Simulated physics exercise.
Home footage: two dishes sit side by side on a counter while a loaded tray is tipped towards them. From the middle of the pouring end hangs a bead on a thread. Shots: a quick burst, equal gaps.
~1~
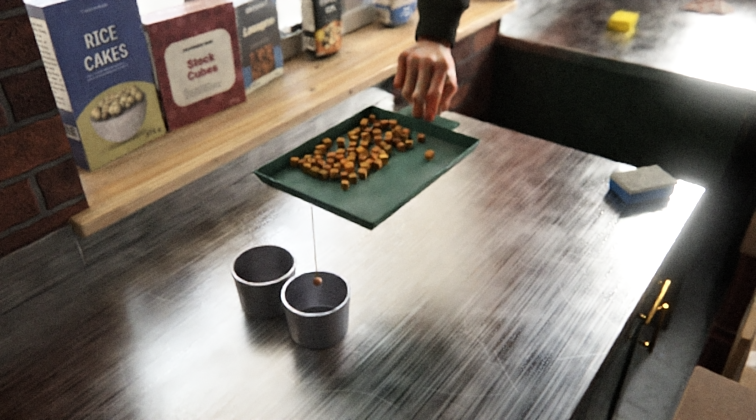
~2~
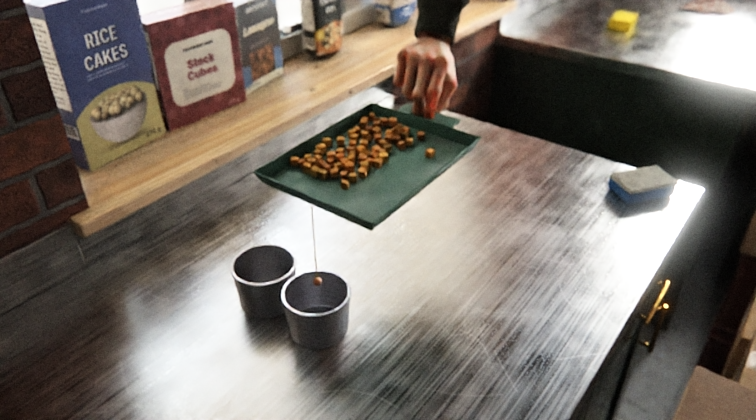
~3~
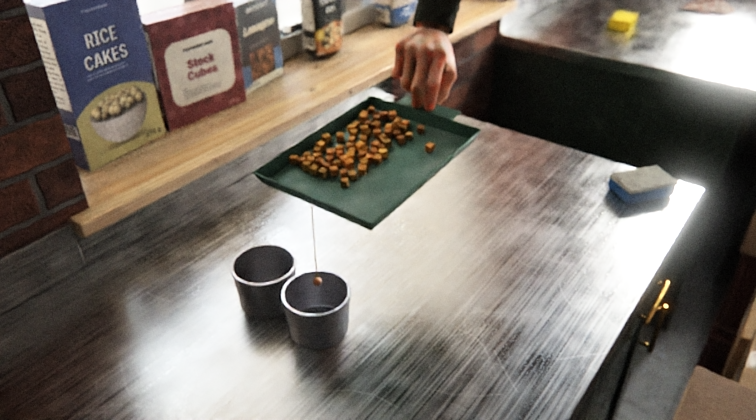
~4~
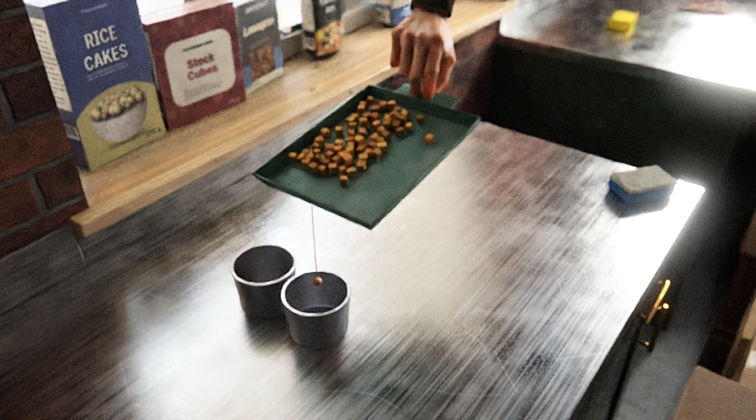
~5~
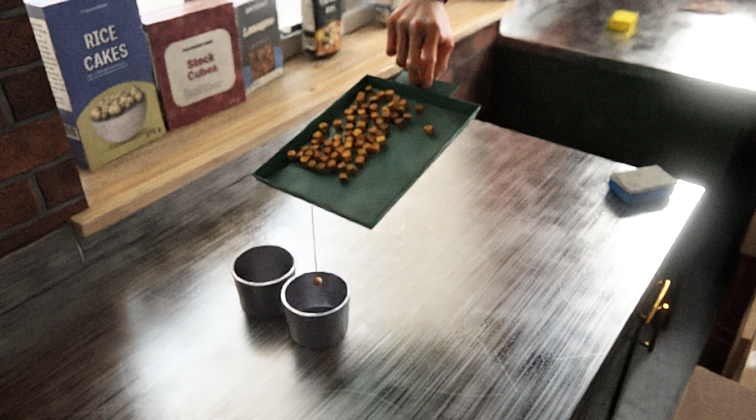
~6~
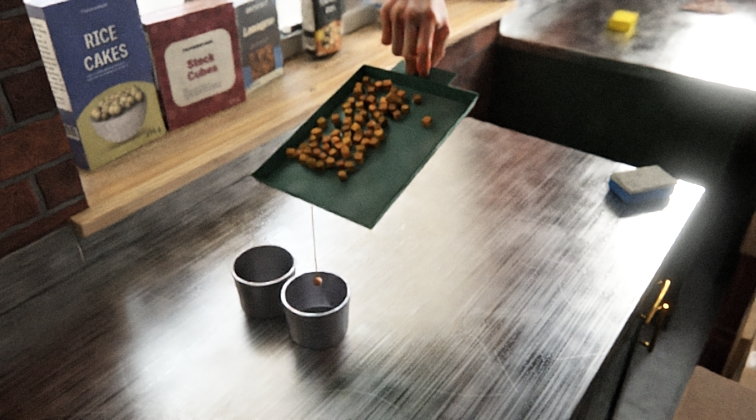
A green tray loaded with small brown croutons starts out nearly level above a dark counter, gripped at its far edge by a hand. The hand steadily raises that edge, tilting the tray towards two grey dishes, while the croutons stay bunched on it and a bead hangs almost still on its thread.
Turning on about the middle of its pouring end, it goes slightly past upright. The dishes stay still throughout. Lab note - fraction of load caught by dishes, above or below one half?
Below one half.
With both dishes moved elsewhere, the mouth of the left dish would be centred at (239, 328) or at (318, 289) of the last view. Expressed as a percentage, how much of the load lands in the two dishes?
In order: 0 percent and 0 percent.
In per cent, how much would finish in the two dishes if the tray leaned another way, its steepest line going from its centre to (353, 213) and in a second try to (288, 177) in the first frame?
The first try gives close to 0 per cent, the second close to 90 per cent.
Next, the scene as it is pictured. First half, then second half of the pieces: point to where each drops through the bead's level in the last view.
Earlier half at (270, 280), later half at (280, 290).
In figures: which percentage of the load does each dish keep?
Estimate - left dish 10 percent, right dish 10 percent.
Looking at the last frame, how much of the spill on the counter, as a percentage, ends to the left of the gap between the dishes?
Estimate: About 70 percent.
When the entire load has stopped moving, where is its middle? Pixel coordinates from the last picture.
Close to (248, 359) in the last view.
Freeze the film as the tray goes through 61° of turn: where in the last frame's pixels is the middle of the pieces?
I'd put the middle of the pieces at roughly (293, 185).
Soon, tray tipped steeply; most on the tray; a small part in the air.
A while on, tray tipped right over; about a quarter on the tray; a small part in the right dish; a small part in the left dish; about a third outside both; about a quarter in the air.
Towards the end, tray tipped past a quarter turn; a small part in the right dish; a small part in the left dish; most outside both.
Finally, tray tipped past a quarter turn; a small part in the right dish; a small part in the left dish; most outside both.
